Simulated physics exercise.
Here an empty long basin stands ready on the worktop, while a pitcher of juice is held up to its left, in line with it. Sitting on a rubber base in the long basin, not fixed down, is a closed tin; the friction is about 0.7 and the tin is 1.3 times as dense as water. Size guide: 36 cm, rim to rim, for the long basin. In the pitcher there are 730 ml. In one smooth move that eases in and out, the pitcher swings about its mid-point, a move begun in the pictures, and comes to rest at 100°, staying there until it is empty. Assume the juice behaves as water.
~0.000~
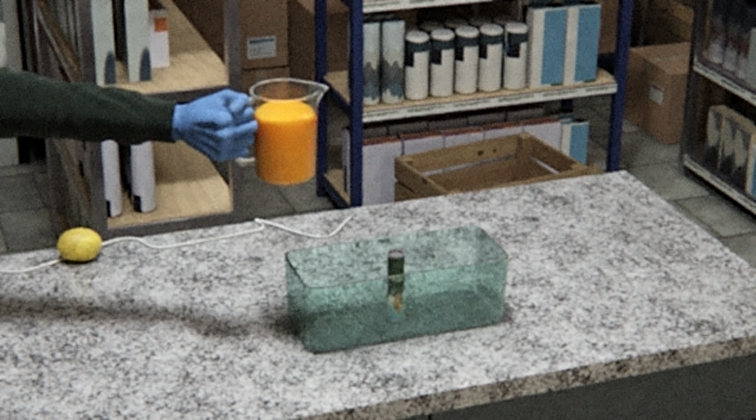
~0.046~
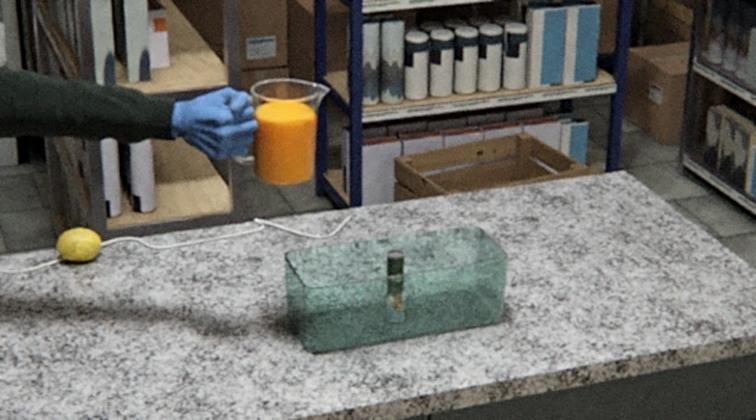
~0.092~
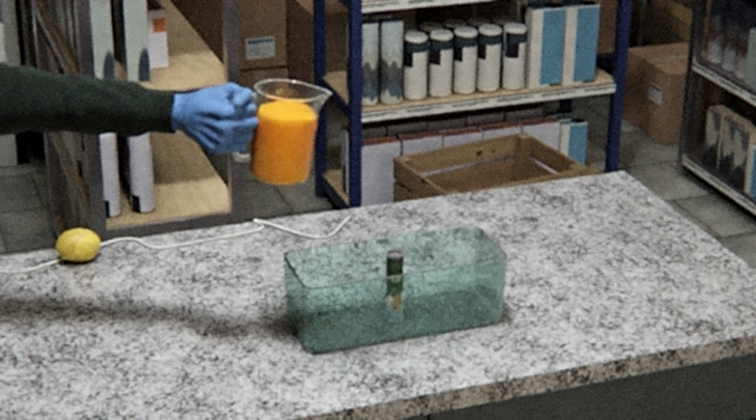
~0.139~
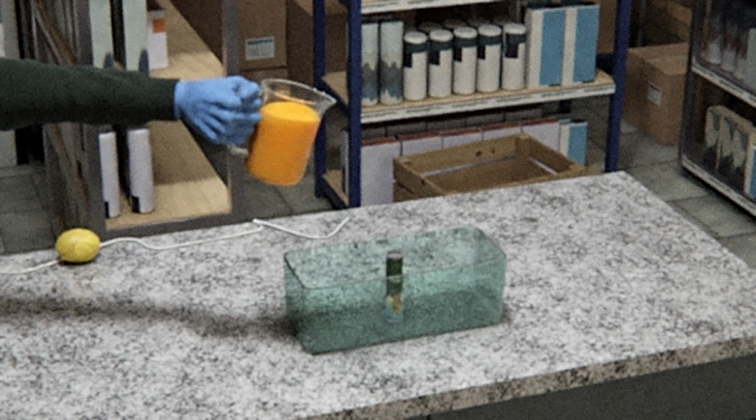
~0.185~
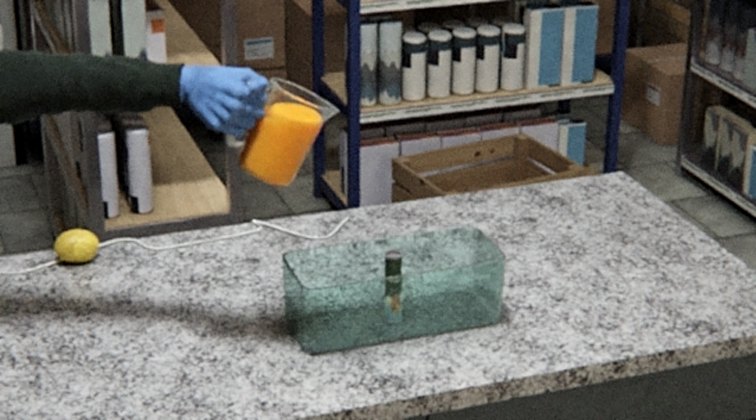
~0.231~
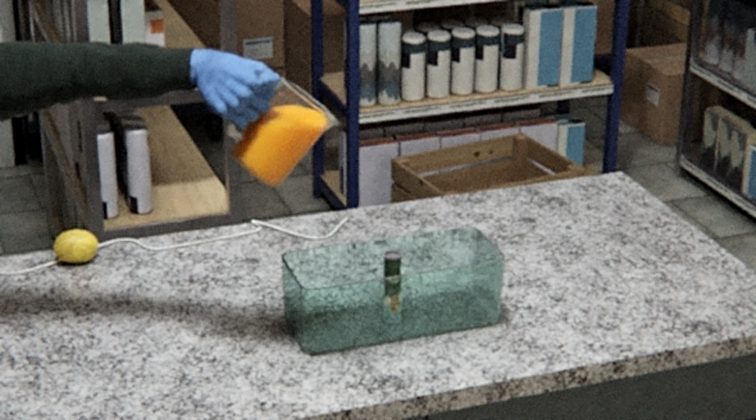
At the start, a blue-gloved hand holds a pitcher of orange juice upright above a speckled worktop, where a clear greenish long basin stands with a small dark object inside. The hand then tilts the pitcher to the right, slowly and then more steeply, and the juice slants inside it.
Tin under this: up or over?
Over.
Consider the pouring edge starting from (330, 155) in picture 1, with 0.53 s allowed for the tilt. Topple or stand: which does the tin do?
It does not tip.
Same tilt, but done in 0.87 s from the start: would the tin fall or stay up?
Result: Tin tipped over.
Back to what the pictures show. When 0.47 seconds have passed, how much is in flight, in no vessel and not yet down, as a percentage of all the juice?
I'd put it at about 32 percent.
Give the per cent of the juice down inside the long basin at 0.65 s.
I'd put it at roughly 40 per cent.
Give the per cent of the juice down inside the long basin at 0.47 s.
The basin holds roughly 2 in a hundred parts at that moment.
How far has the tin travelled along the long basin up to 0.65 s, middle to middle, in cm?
Reading: Roughly 2 cm.
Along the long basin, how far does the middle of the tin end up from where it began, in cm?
It finishes around 11.0 cm from where it began.
Then, 0.47 s in, the tilt is 97° and 66 per cent is still to pour; the tin stands where it began.
Then, 0.65 s in, the tilt is 100° and 27 per cent is still to pour; the tin stands 2 cm from where it began.
Then, 0.83 s in, the tilt is 100° and 9 per cent is still to pour; the tin leans 52°.
Then, 1.03 s in, the tilt is 100° and 2 per cent is still to pour; the tin lies on its side.
Finally, the tin lies on its side.
